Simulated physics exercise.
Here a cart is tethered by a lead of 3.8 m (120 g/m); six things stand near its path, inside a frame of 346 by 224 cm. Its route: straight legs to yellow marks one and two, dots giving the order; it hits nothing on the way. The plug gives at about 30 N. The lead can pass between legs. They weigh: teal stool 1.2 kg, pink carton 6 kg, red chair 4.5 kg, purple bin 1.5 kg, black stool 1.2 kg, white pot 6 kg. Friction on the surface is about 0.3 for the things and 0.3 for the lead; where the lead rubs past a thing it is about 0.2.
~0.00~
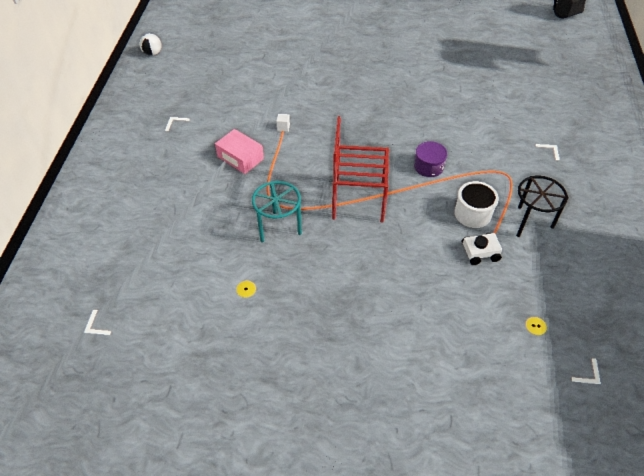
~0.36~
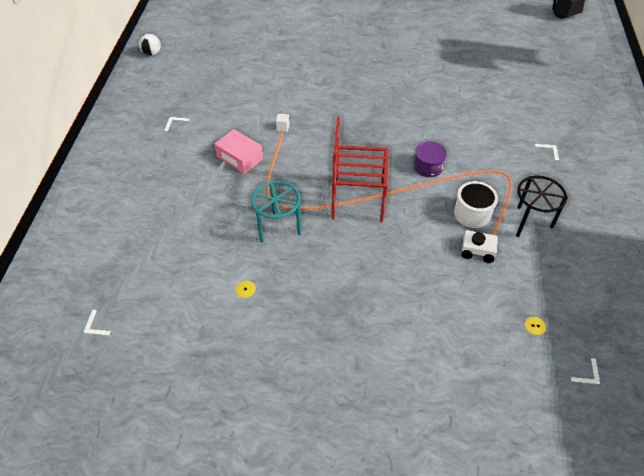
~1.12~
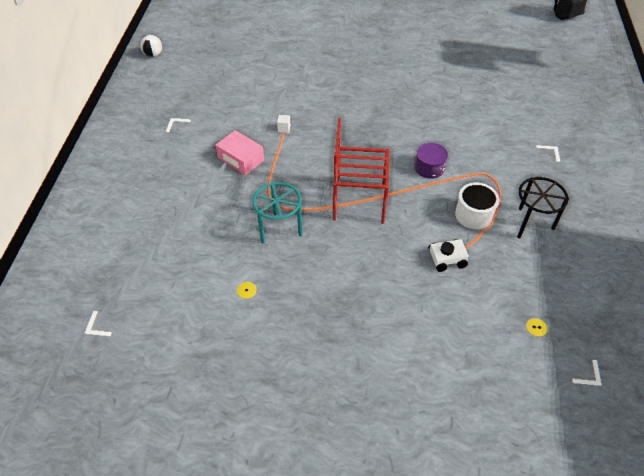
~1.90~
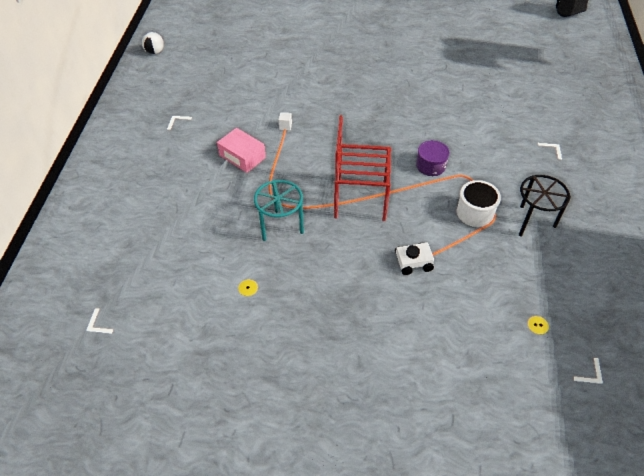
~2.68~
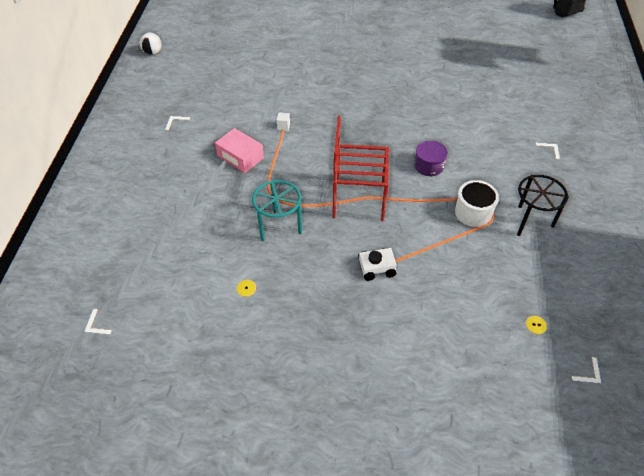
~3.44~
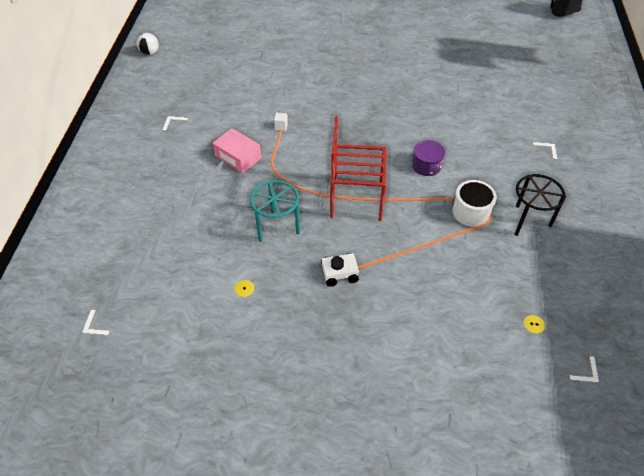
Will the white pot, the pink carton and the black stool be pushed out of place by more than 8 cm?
In order: The white pot gets shifted; the pink carton hardly stirs; the black stool stays put.
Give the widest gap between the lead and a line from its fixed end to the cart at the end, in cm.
About 40 cm.
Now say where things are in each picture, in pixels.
White pot (479, 196); pink carton (239, 144); black stool (543, 192); marks (246, 289) (536, 326); lead runs through (276, 155) (472, 174) (502, 216); cart (487, 251), in the first frame.
Lead runs through (275, 155) (502, 216); cart (485, 250), in the second frame.
Lead runs through (277, 156); cart (454, 257), in the third frame.
Lead runs through (278, 154) (462, 240); cart (420, 260), in the fourth frame.
Lead runs through (276, 154) (429, 248); cart (383, 266), in the fifth frame.
White pot (477, 194); pink carton (236, 144); black stool (541, 191); lead runs through (274, 154) (425, 199) (394, 256); cart (346, 271), in the sixth frame.
By 5.5 s, cart at (251, 286), 4 N at the fixed end; white pot 20 cm off its start.
By 7.6 s, cart at (340, 299), lead slack at the fixed end; white pot 22 cm off its start.
By 9.6 s, cart at (442, 312), lead slack at the fixed end; white pot 22 cm off its start at (449, 197).
By 11.7 s, cart at (534, 323), lead slack at the fixed end; white pot 22 cm off its start.
By 12.1 s, cart at (534, 323), lead slack at the fixed end; white pot 22 cm off its start at (449, 197), pink carton 1 cm off its start at (236, 144), black stool 0 cm off its start at (541, 191).
